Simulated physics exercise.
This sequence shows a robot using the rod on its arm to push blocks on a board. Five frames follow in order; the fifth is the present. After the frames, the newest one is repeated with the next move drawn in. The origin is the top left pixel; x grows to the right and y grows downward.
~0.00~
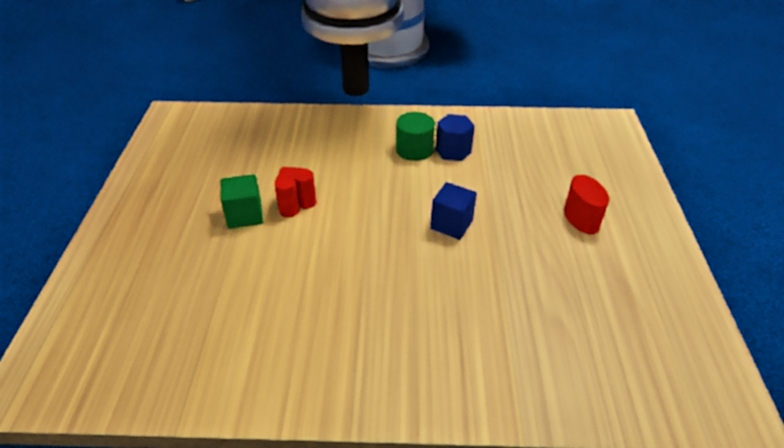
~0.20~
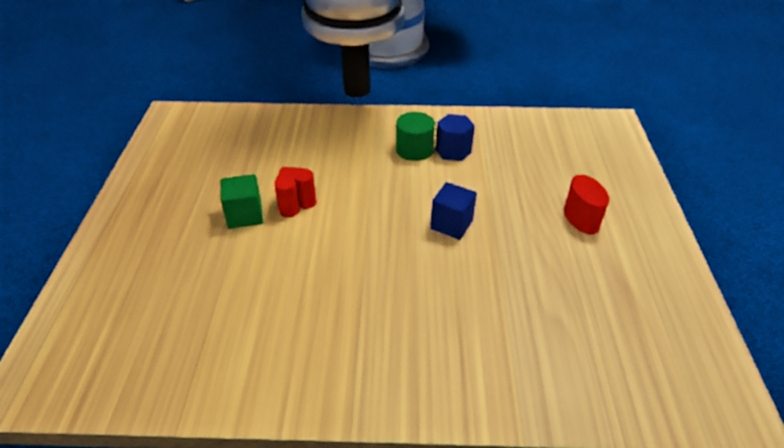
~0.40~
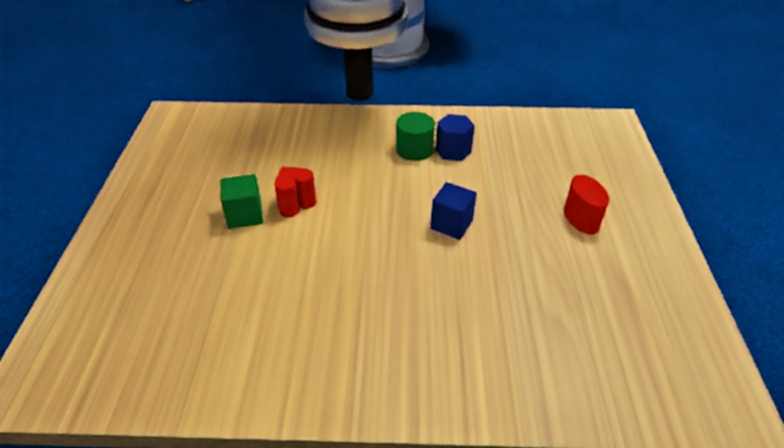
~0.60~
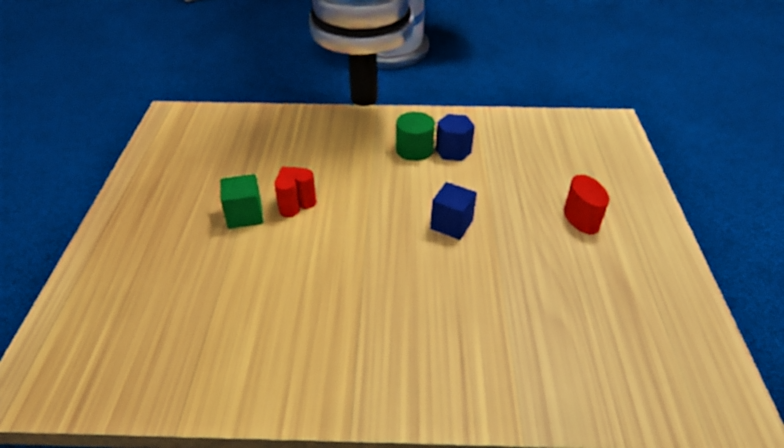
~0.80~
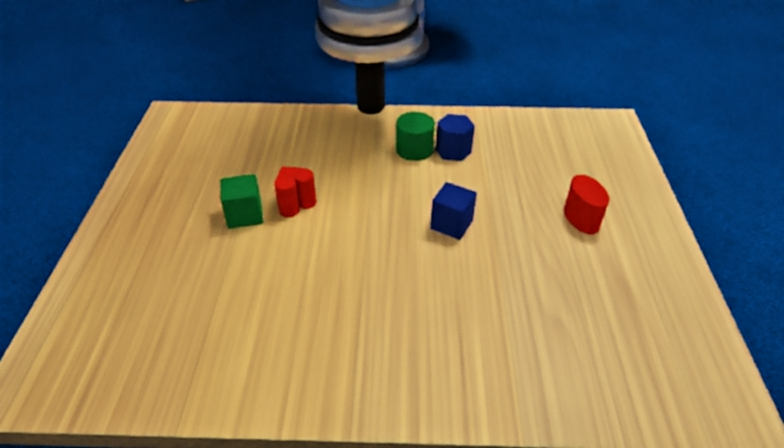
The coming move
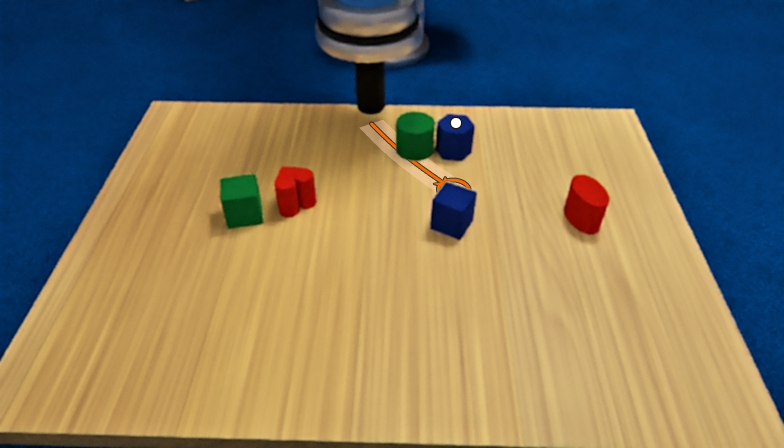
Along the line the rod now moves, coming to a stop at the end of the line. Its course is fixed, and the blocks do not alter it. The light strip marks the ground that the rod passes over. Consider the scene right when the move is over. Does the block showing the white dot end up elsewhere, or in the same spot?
The answer is that it is displaced.
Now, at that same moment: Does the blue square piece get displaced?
I'd say no.
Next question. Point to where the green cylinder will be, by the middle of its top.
In the picture, it is at (482, 147).
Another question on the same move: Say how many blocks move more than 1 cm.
The number of blocks that move over 1 cm is two.
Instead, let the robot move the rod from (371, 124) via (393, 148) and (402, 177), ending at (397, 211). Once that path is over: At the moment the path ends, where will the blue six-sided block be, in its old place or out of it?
Here's my answer: The blue six-sided block gets displaced.
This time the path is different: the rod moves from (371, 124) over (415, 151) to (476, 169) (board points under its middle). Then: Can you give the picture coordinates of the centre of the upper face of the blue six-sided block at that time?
Located at (503, 129).
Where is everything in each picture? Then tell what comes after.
The first picture shows lower end of the rod (356, 90), tops of blocks, green cylinder (416, 122), blue square piece (455, 196), blue six-sided block (456, 123).
The second picture shows rod (357, 91), blocks as before.
The third picture shows rod (360, 94), blocks as before.
The fourth picture shows rod (364, 99), blocks as before.
The fifth picture shows rod (371, 107), green cylinder (416, 122), blue square piece (455, 196), blue six-sided block (456, 123).
The drawn path runs from (371, 124) through (394, 145) and (421, 167) to (454, 190); the dot is on the blue six-sided block.
What follows on the original path. One third of the way, rod (395, 129); green cylinder (427, 127); blue six-sided block (465, 124).
Two thirds of the way, rod (422, 151); green cylinder (459, 138); blue six-sided block (485, 124), turned 20° anticlockwise.
At the end, rod (456, 173); green cylinder (482, 147); blue square piece not moved; blue six-sided block (488, 123), turned 25° anticlockwise.
